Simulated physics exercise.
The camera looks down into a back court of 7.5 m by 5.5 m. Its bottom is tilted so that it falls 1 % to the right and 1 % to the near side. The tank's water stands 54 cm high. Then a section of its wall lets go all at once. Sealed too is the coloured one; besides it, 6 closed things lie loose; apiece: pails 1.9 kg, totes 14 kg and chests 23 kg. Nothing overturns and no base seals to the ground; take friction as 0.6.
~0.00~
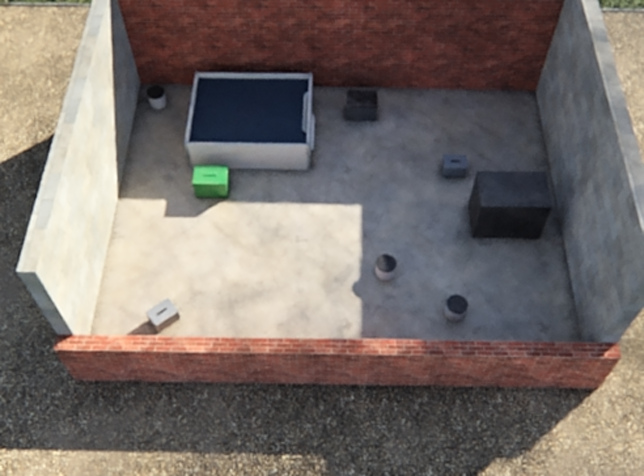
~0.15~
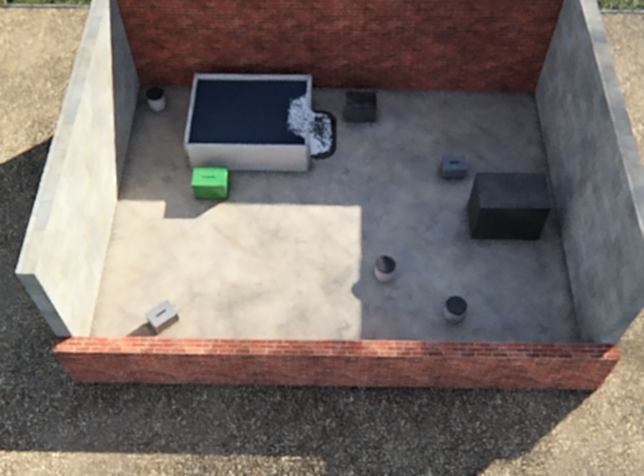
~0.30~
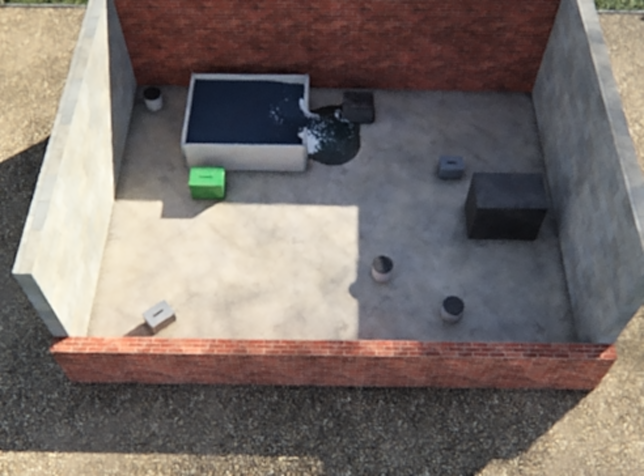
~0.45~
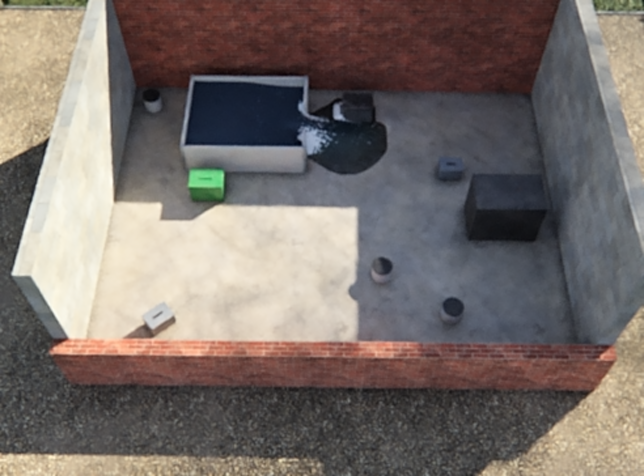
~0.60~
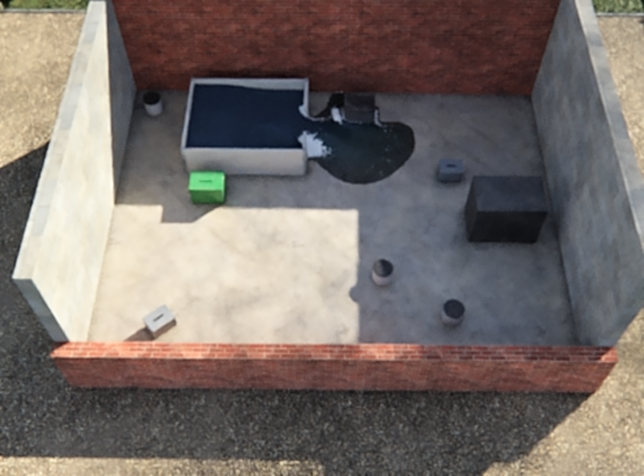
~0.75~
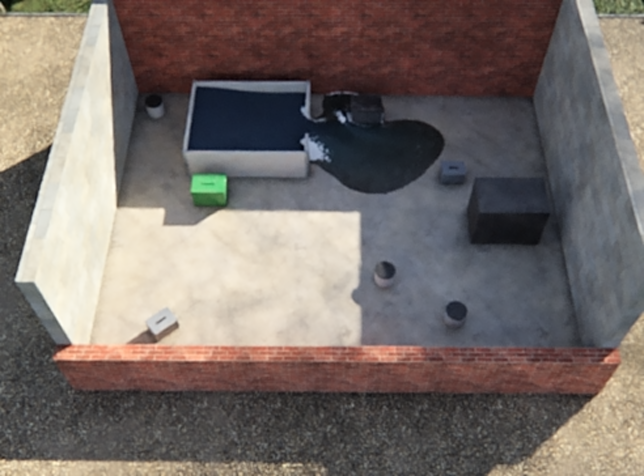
Dark water pouring from a gap in a raised tank's right side, spreading rightward across a walled concrete court past scattered boxes.
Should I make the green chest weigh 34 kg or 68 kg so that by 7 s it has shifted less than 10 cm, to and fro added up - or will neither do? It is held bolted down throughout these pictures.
34 kg will do.
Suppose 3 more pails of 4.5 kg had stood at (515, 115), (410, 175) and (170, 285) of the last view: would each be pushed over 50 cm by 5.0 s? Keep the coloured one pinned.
Results, in sequence: Exceeded / exceeded / not exceeded.
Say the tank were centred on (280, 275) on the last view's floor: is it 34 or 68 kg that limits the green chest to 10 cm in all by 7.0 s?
Then it turns out the lighter mass already works.
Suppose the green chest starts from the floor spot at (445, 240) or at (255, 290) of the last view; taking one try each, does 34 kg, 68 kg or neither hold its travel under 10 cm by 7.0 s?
Well, the little one does for the first, the little one does for the second.
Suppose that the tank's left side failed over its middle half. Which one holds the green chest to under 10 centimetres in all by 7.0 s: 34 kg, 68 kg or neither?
Then I'd expect the light mass to do.
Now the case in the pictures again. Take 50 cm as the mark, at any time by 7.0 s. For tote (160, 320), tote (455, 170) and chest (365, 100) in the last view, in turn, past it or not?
Order as listed: Below threshold / above threshold / above threshold.
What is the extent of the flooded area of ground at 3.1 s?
The covered patch comes to about 21 m2.
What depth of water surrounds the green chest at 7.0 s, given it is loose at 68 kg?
Close to 0 cm deep.
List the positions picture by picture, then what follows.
The first picture shows the green chest at (210, 174) rests on the ground; water covers 3.3 m2; 0 of 7 have shifted.
The second picture shows the green chest at (209, 176), on the bottom; 3.7 m2 under water; 0 of 7 have shifted.
The third picture shows the green chest at (207, 176), on the bottom; water covers 4.3 m2; 0 of 7 have shifted.
The fourth picture shows the green chest at (206, 178) rests on the ground; water covers 4.9 m2; 0 of 7 have shifted.
The fifth picture shows the green chest at (206, 180) rests on the ground; 5.7 m2 under water; 0 of 7 have shifted.
The sixth picture shows the green chest at (209, 183), on the bottom; water covers 6.7 m2; 1 of 7 have shifted.
After 1.4 s the green chest would be 0 cm from its start with 34 kg and 0 cm from its start with 68 kg; 0 cm of water round it then.
After 3.1 s the green chest would be 0 cm from its start with 34 kg and 0 cm from its start with 68 kg; 0 cm of water round it then.
After 4.9 s the green chest would be 0 cm from its start with 34 kg and 0 cm from its start with 68 kg; 0 cm of water round it then.
After 7.0 s the green chest would be 0 cm from its start with 34 kg and 0 cm from its start with 68 kg; 0 cm of water round it then.
